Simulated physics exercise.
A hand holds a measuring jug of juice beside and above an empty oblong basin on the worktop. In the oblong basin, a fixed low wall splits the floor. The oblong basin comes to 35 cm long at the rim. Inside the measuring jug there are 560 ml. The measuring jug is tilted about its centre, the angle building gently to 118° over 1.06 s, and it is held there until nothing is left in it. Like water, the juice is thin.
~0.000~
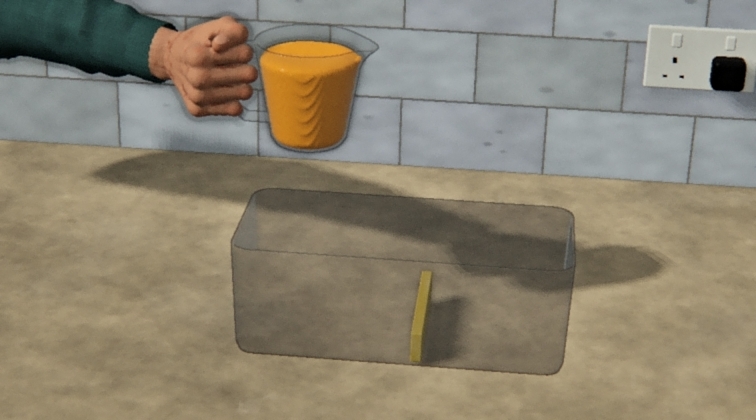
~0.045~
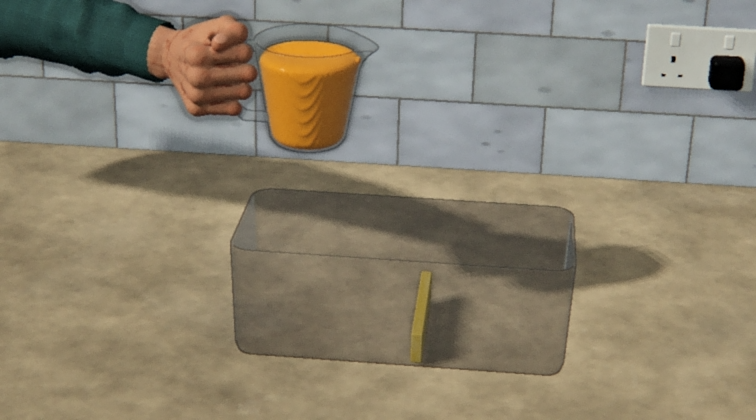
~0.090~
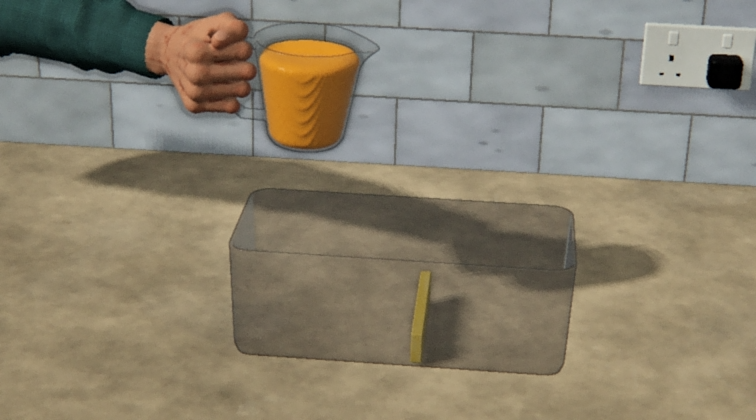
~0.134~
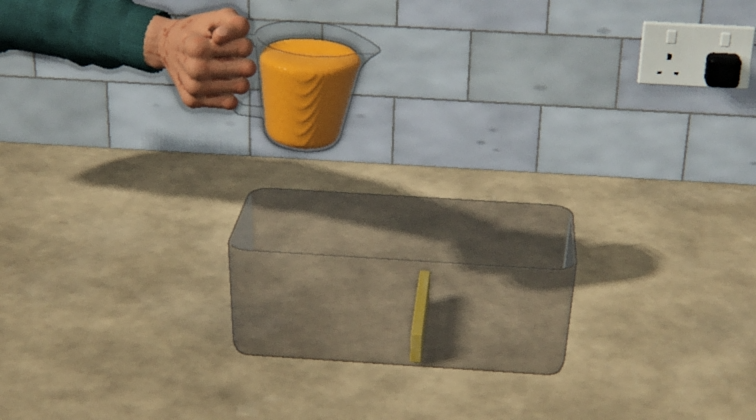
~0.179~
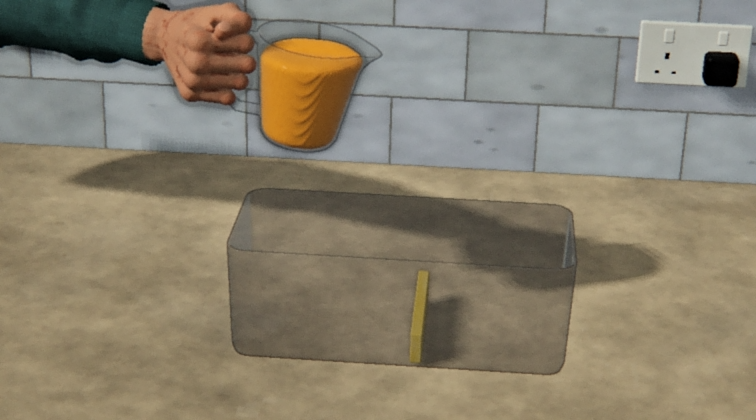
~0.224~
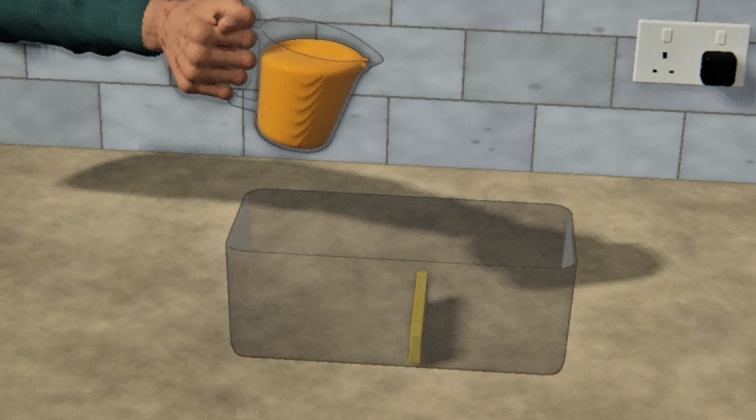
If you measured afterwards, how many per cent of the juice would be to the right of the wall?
About 61 out of 100.
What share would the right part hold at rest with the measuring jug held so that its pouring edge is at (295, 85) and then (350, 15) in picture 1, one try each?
10 per cent first, 35 per cent second.
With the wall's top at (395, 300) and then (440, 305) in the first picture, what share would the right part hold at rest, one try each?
One try each: Around 85 percent and then around 40 percent.
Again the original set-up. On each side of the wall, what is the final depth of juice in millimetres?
I'd say close to 8 mm on the left, close to 16 mm on the right.
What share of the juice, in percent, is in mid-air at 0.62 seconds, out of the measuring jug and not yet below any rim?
Close to 24 per cent, I'd say.
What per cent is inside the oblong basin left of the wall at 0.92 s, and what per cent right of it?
I'd say some 24 in a hundred on the left and 58 on the right.
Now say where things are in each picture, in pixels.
In the first picture, tilt 0°; pouring edge (379, 47); surface from (262, 52) to (362, 58); the oblong basin's rim runs from (243, 218) to (573, 241); the wall's top is at (422, 303).
In the second picture, tilt 1°; pouring edge (379, 47); surface from (262, 52) to (361, 58).
In the third picture, tilt 2°; pouring edge (380, 48); surface from (261, 50) to (361, 57).
In the fourth picture, tilt 5°; pouring edge (381, 50); surface from (261, 49) to (362, 57).
In the fifth picture, tilt 8°; pouring edge (382, 54); surface from (262, 49) to (365, 58).
In the sixth picture, tilt 13°; pouring edge (384, 59); surface from (263, 50) to (369, 59).
By 0.62 s the tilt is 75° and 64 per cent is still to pour, 0 is left of the wall and 11 right of it.
By 0.92 s the tilt is 113° and 6 per cent is still to pour, 24 is left of the wall and 58 right of it.
By 1.23 s the tilt is 118° and 0 per cent is still to pour, 39 is left of the wall and 61 right of it.
By 1.56 s the tilt is 118° and 0 per cent is still to pour, 39 is left of the wall and 61 right of it.
At rest 39 per cent lies left of the wall, 61 right of it and 1 outside.
